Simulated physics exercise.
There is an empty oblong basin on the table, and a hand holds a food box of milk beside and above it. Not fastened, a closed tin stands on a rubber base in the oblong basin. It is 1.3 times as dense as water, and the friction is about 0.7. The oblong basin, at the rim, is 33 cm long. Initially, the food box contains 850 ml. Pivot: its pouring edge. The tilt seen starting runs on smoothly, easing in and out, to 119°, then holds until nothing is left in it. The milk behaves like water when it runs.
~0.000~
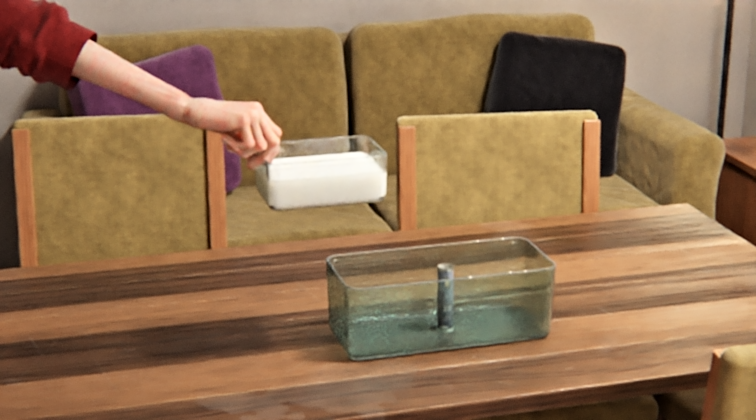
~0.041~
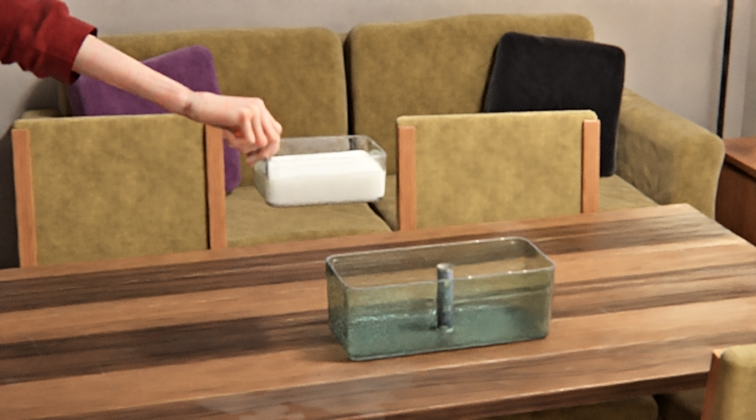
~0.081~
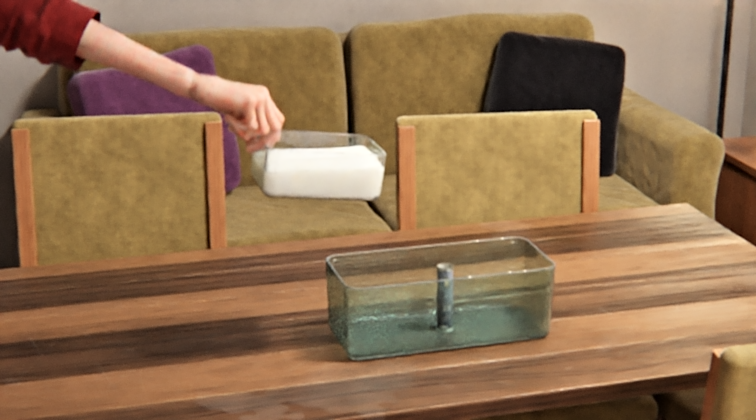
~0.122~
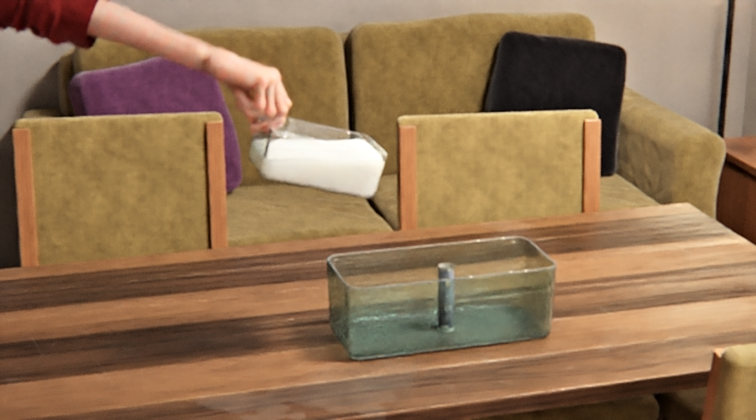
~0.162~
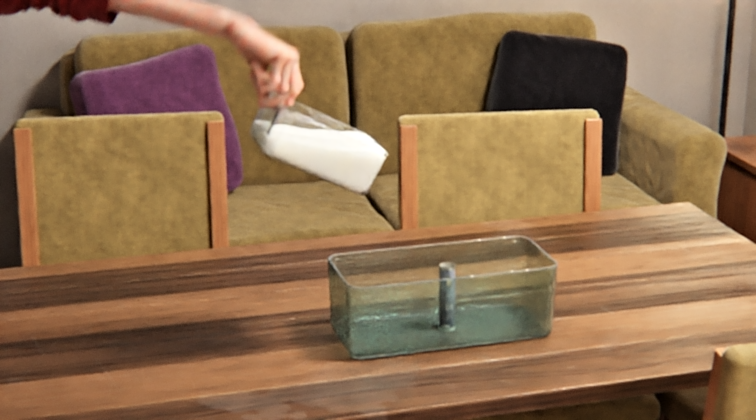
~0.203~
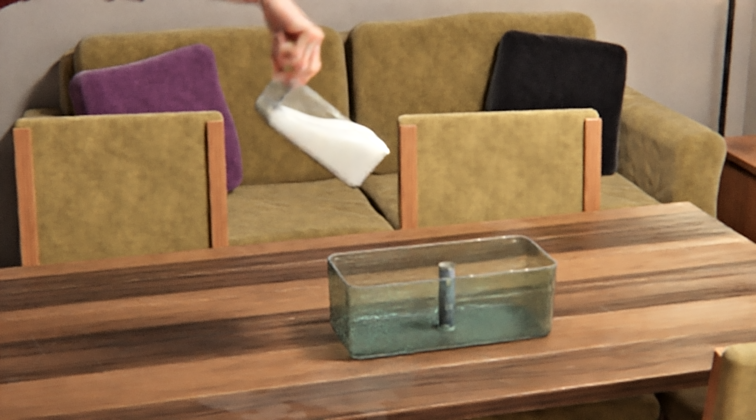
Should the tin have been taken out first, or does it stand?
It does not tip.
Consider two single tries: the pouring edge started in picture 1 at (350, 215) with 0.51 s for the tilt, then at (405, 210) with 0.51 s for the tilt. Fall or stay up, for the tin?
First it tips over; then it stays on its base.
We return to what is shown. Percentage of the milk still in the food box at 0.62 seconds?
Around 1 in a hundred.
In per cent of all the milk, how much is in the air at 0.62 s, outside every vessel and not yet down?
Roughly 14 %.
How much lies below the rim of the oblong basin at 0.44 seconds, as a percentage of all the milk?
Near 3 in a hundred.
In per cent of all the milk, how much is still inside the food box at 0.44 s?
Close to 26 in a hundred.
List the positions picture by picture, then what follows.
Tilt 0°; pouring edge (377, 147); surface from (262, 170) to (375, 161); the oblong basin's rim runs from (336, 274) to (541, 253); the tin's top is at (446, 269), in the first frame.
Tilt 2°; pouring edge (377, 147); surface from (261, 168) to (374, 159), in the second frame.
Tilt 7°; pouring edge (377, 147); surface from (259, 162) to (373, 154), in the third frame.
Tilt 16°; pouring edge (377, 147); surface from (258, 149) to (374, 147), in the fourth frame.
Tilt 27°; pouring edge (378, 146); surface from (259, 130) to (376, 141), in the fifth frame.
Tilt 41°; pouring edge (377, 146); surface from (263, 105) to (367, 131); 2 per cent is over the edge, in the sixth frame.
After 0.44 s the tilt is 114° and 27 per cent is still to pour; the tin stands where it began.
After 0.62 s the tilt is 119° and 1 per cent is still to pour; the tin stands where it began.
After 0.81 s the tilt is 119° and 0 per cent is still to pour; the tin leans 5°.
After 1.01 s the tilt is 119° and 1 per cent is still to pour; the tin stands where it began.
In the end the tin stands where it began.
